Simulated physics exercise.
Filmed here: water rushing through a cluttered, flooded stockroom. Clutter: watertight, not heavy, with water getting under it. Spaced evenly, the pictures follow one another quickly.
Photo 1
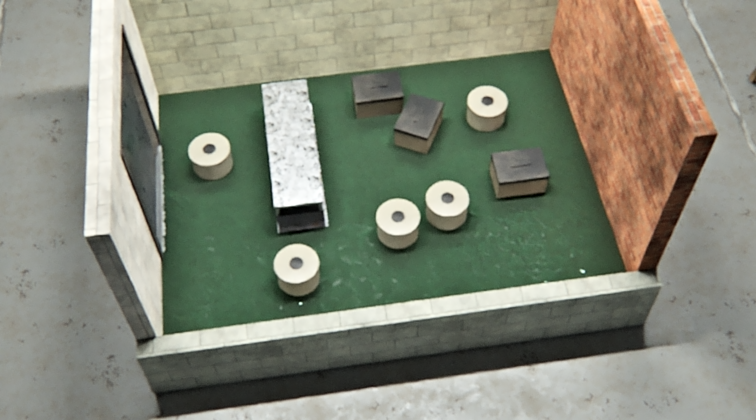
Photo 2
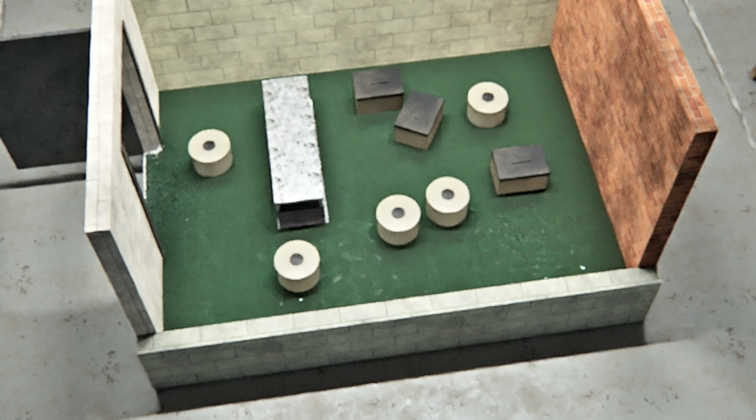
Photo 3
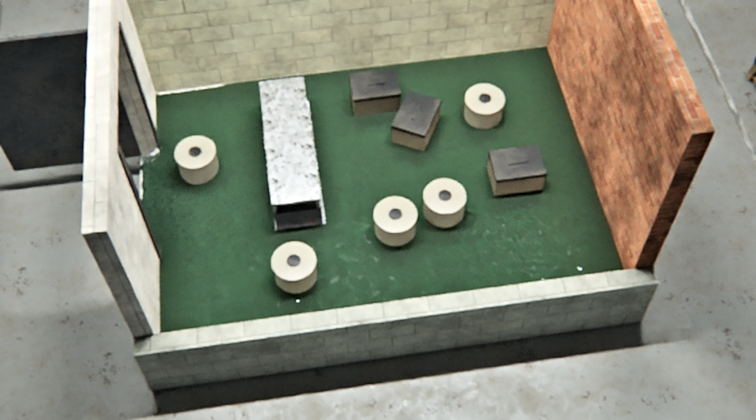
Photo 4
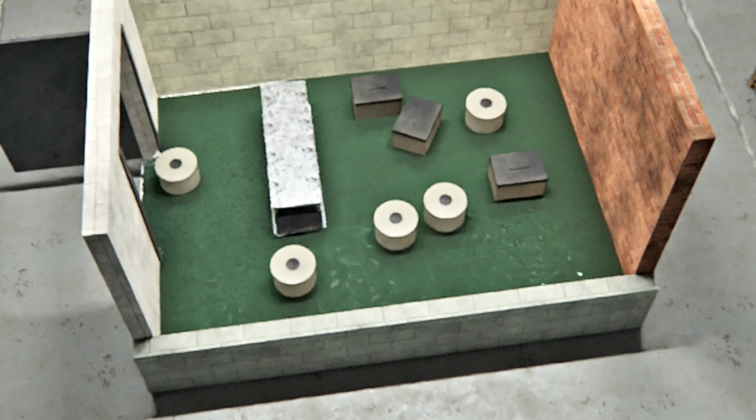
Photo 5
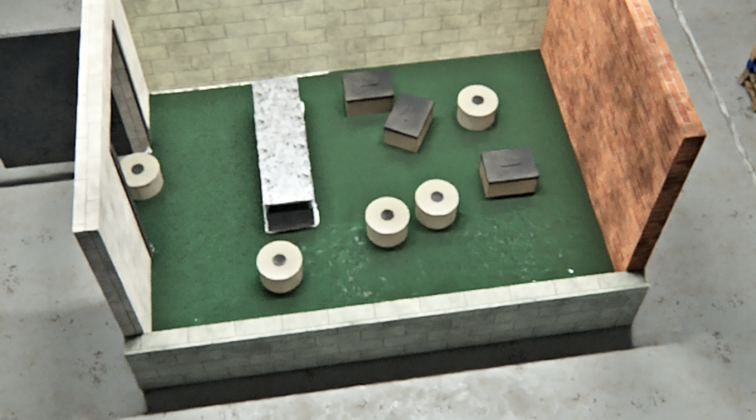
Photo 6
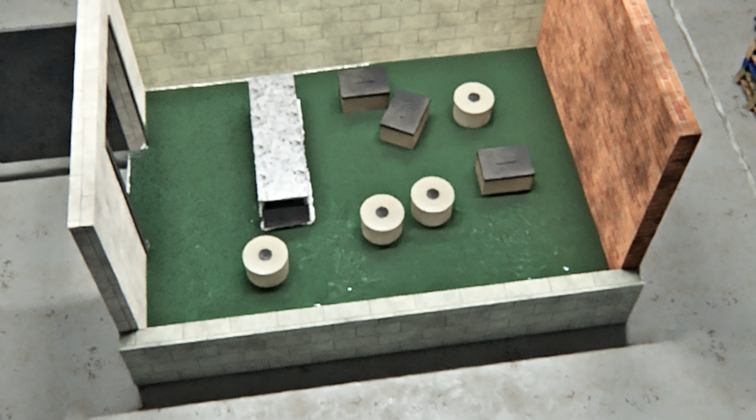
At the start, pale round tubs and dark-topped boxes sit around a long silvery block in a walled room of green water. A dark panel at the left wall then drops outward, and the leftmost tub slides left to the opening and passes out of sight, while the others barely shift.
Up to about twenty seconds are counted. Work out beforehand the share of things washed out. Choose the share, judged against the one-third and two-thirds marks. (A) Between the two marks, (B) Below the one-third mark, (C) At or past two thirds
Between the two marks.
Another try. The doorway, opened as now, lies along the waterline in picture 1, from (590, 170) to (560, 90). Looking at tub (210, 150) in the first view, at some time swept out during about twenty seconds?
Verdict: Still in.
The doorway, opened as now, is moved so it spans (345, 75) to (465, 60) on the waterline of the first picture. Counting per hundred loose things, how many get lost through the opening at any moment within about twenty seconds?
About 90 per cent.
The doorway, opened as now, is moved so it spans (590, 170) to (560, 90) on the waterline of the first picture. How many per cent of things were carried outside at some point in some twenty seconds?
It should be close to 80 per cent.
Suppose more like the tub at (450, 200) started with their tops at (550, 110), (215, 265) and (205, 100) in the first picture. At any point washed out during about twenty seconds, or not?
Well, taking each in turn, that's never removed, lost to the flow and finally lost to the flow.
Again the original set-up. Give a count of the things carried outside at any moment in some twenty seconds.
4.
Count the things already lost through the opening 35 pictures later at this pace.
The count is 4.
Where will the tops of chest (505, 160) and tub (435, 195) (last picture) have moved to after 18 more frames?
Look for them around (462, 189) and (268, 262).
A moment on, 1 of 8 are out; 7 afloat.
Next, 3 of 8 are out; 5 afloat.
Later, 4 of 8 are out; 4 afloat.
In the end, 4 of 8 are out; 1 afloat.
